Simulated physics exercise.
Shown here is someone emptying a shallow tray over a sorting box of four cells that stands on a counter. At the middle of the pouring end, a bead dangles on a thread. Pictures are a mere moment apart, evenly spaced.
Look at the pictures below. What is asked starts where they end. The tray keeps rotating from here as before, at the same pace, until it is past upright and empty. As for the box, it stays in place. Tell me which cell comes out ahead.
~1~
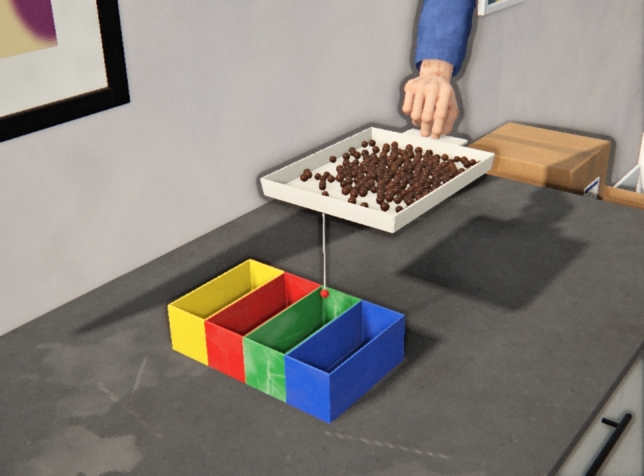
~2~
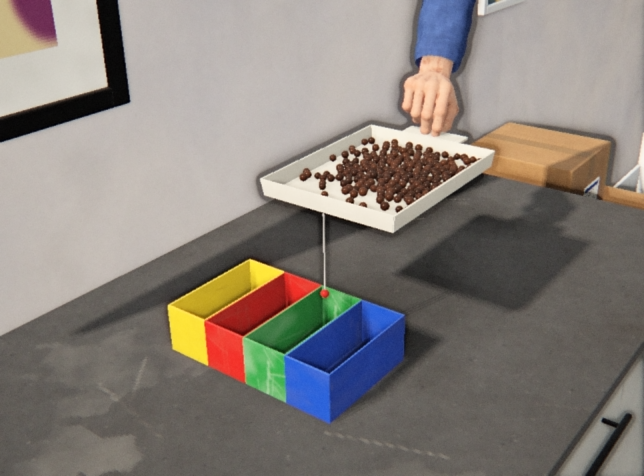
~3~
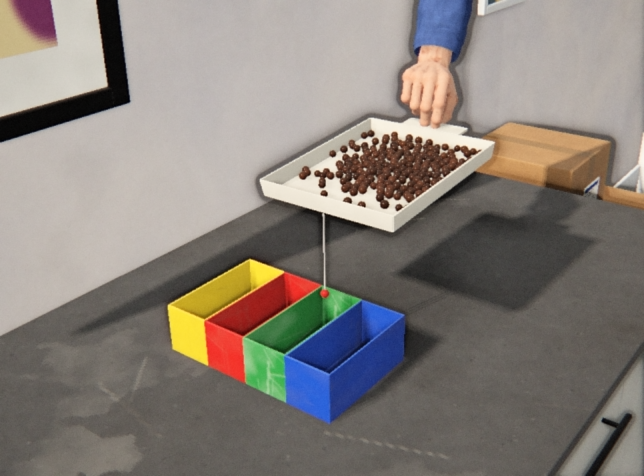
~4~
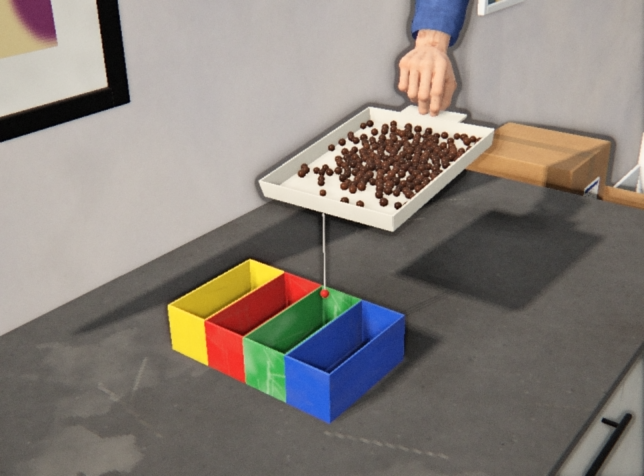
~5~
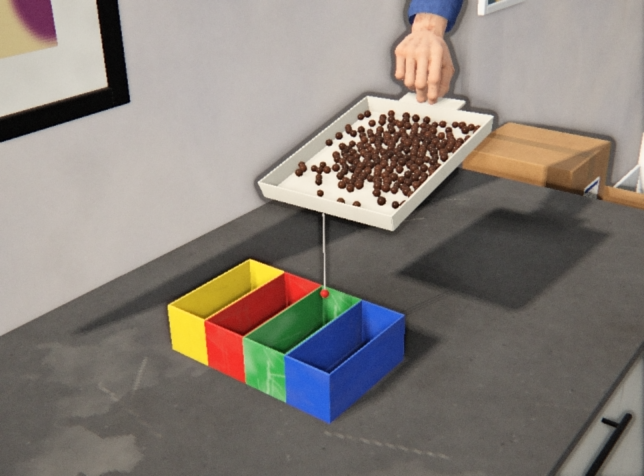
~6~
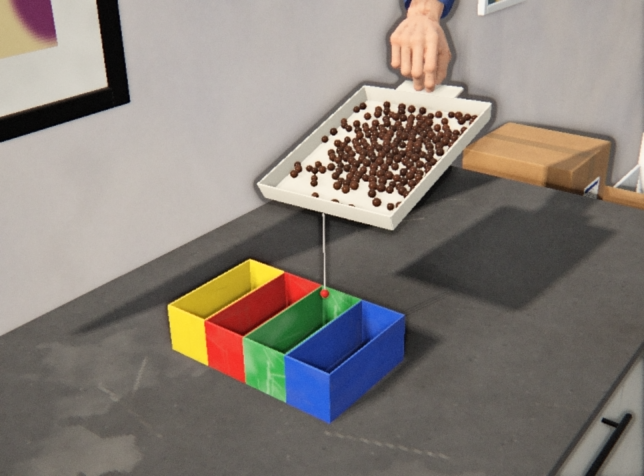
I would say the red cell comes out ahead.
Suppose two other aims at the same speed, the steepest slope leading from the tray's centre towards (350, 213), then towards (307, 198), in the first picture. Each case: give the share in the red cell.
First some 0, then 60 per cent.
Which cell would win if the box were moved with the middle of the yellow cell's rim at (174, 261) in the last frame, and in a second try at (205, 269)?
The first placement favours that blue cell, while the second favours the cell in green.
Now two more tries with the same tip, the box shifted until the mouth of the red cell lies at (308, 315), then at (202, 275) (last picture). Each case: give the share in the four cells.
It would be roughly 80 per cent in the first placement and roughly 50 per cent in the second.
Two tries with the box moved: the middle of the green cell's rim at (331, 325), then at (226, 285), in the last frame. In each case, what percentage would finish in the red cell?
It would be near 30 per cent first and near 0 per cent second.
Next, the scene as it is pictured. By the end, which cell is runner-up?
The one in second place is the green cell.
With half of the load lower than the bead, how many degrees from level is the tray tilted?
It has tipped about 100 degrees.
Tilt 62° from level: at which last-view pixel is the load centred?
Somewhere near pixel (322, 185).
Soon after the last picture, tray tipped steeply; nearly all on the tray; a stray few in the red cell; a stray few in the yellow cell; a stray few in the blue cell; a stray few in the green cell; a stray few falling or outside the box.
A little later, tray tipped past a quarter turn; about a quarter on the tray; about a quarter in the red cell; about a quarter in the green cell; a small part in the blue cell; a small part in the yellow cell; about a quarter falling or outside the box.
Later still, tray tipped past a quarter turn; about a third in the red cell; about a quarter in the green cell; about a quarter in the blue cell; a small part in the yellow cell; a small part falling or outside the box.
By the end, tray tipped past a quarter turn; about a third in the red cell; about a quarter in the green cell; about a quarter in the blue cell; a small part in the yellow cell; a small part outside the box.
